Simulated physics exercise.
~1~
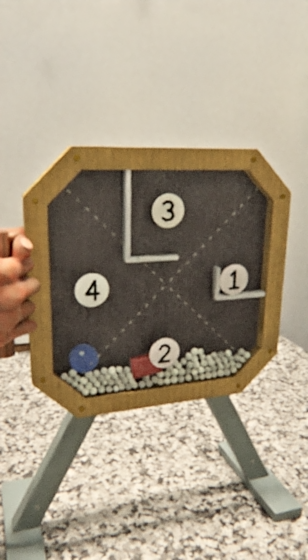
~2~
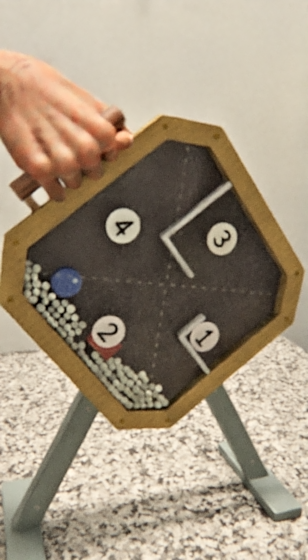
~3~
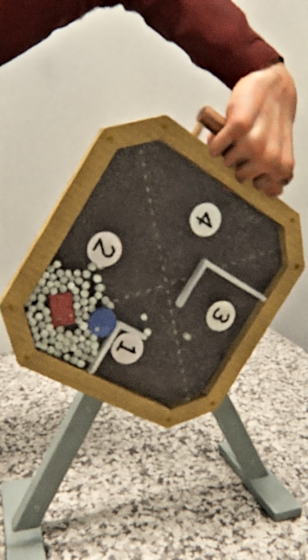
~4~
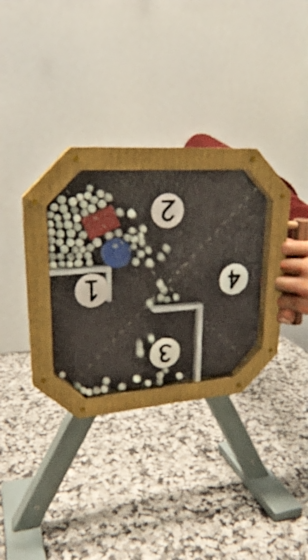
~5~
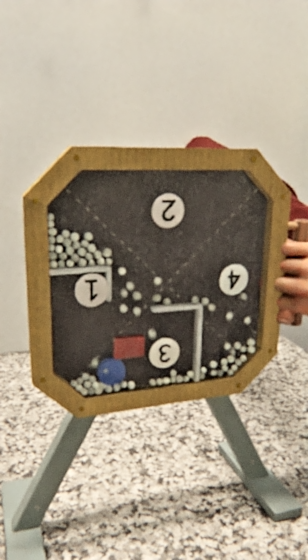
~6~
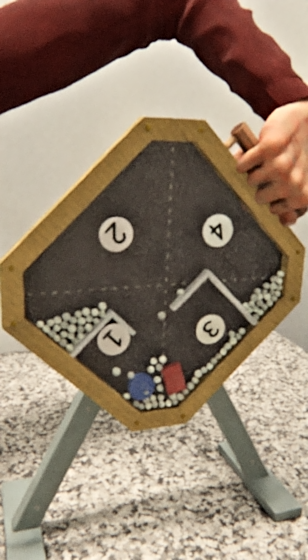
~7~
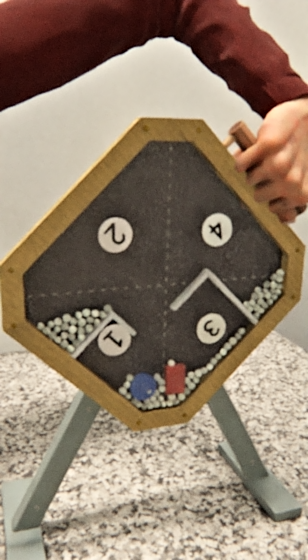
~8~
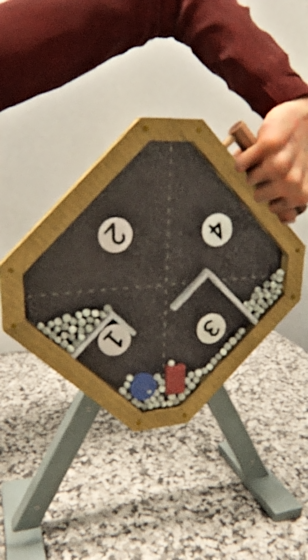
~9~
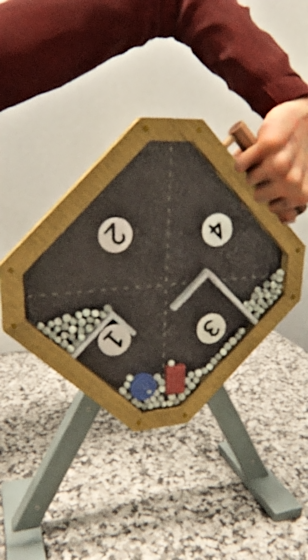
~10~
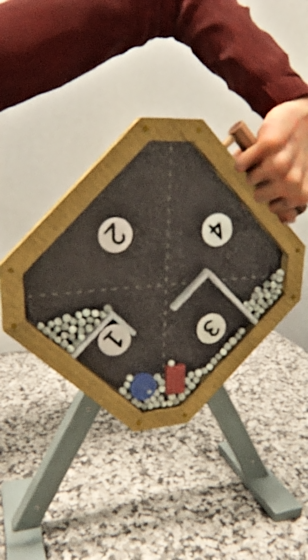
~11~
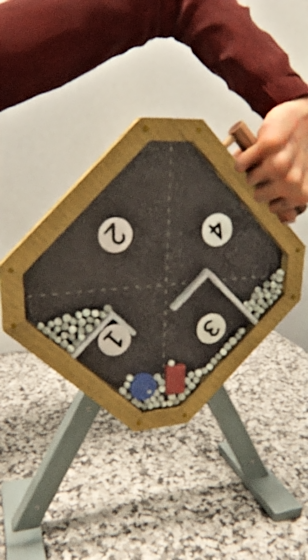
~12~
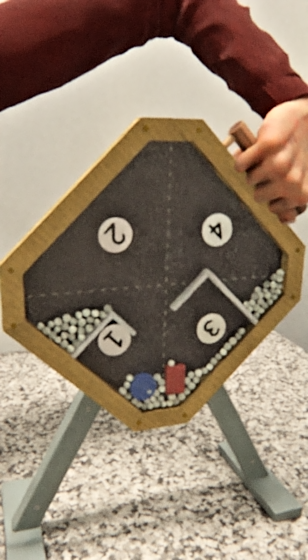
The video shows a hand turning an upright octagonal case of small pale beads clockwise until it is upside down, then partway back, as the beads, a blue disc and a red block tumble; they settle in separate piles, with the disc and block side by side at the bottom.
